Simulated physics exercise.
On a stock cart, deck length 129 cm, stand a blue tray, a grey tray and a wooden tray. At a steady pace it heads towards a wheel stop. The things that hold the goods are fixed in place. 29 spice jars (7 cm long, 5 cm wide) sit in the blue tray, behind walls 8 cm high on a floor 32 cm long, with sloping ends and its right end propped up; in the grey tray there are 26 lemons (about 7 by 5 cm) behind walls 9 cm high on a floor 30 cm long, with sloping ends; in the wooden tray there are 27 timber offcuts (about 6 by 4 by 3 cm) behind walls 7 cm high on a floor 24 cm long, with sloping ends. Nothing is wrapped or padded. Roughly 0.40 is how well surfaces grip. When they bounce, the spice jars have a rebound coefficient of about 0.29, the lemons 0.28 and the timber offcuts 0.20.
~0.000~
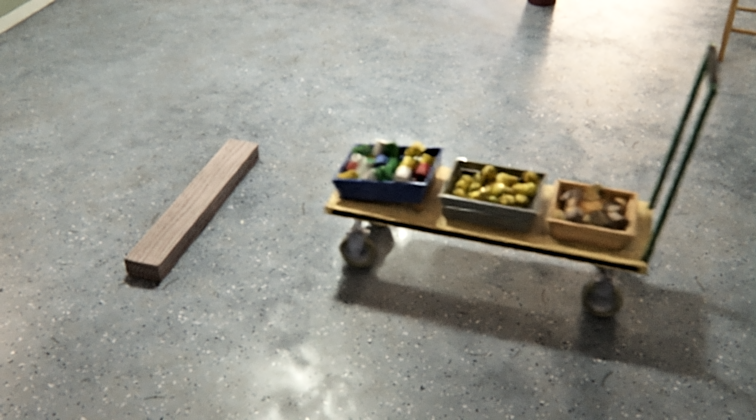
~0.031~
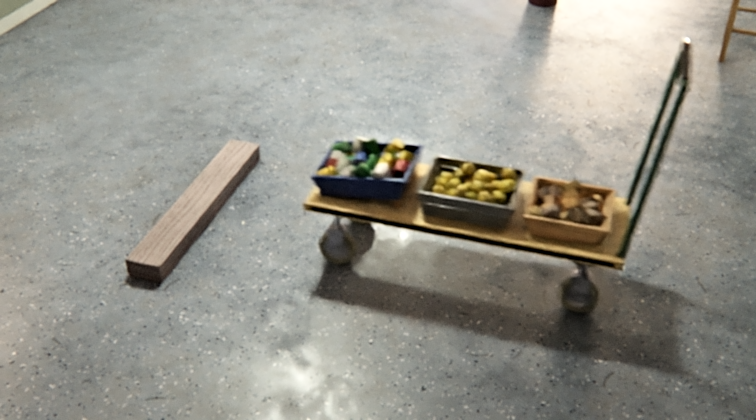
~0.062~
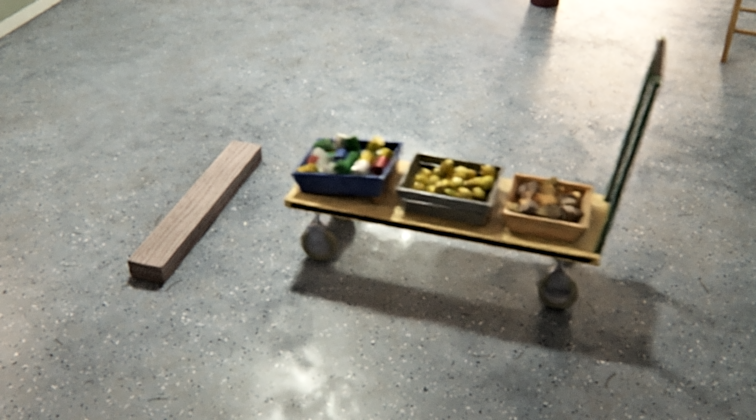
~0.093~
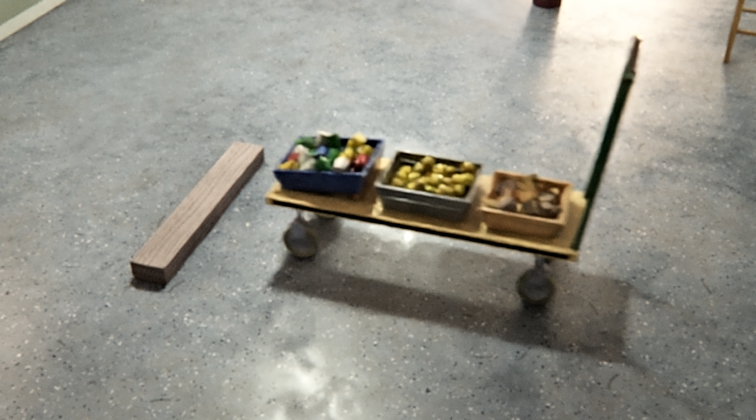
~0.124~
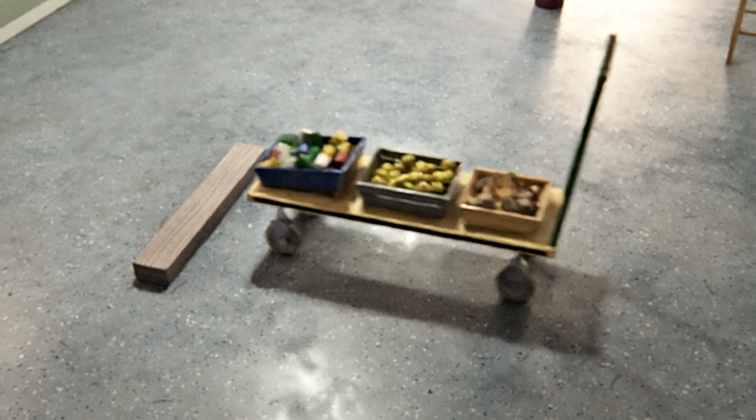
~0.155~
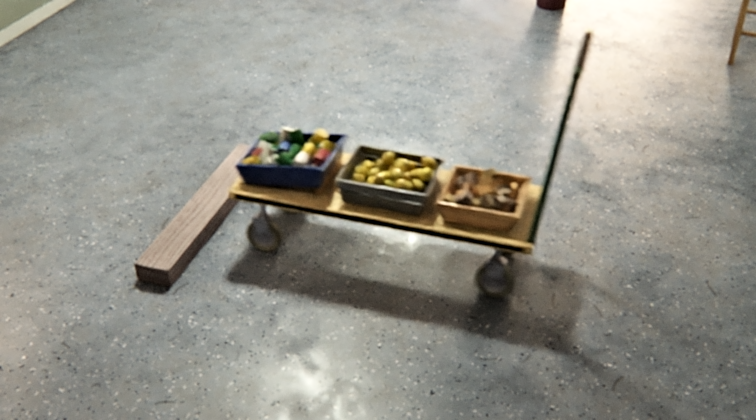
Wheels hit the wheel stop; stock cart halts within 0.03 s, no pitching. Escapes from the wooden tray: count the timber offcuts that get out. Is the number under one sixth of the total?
No, it is over one sixth.
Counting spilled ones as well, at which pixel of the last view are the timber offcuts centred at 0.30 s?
Centre approx. (418, 178).
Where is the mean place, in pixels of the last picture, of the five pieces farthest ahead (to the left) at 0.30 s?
About (212, 128).
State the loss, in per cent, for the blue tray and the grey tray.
Roughly: Blue tray 35 %, grey tray 15 %.
After 0.20 s, impact.
After 0.30 s, 0 of 29 out of the blue tray, 0 of 26 out of the grey tray and 0 of 27 out of the wooden tray.
After 0.42 s, 7 of 29 out of the blue tray, 4 of 26 out of the grey tray and 10 of 27 out of the wooden tray.
After 0.65 s, 10 of 29 out of the blue tray, 4 of 26 out of the grey tray and 10 of 27 out of the wooden tray.
Outcome (at 1.16 s), 10 of 29 out of the blue tray, 4 of 26 out of the grey tray and 10 of 27 out of the wooden tray. Asked share, 10 of 27, 37 per cent.
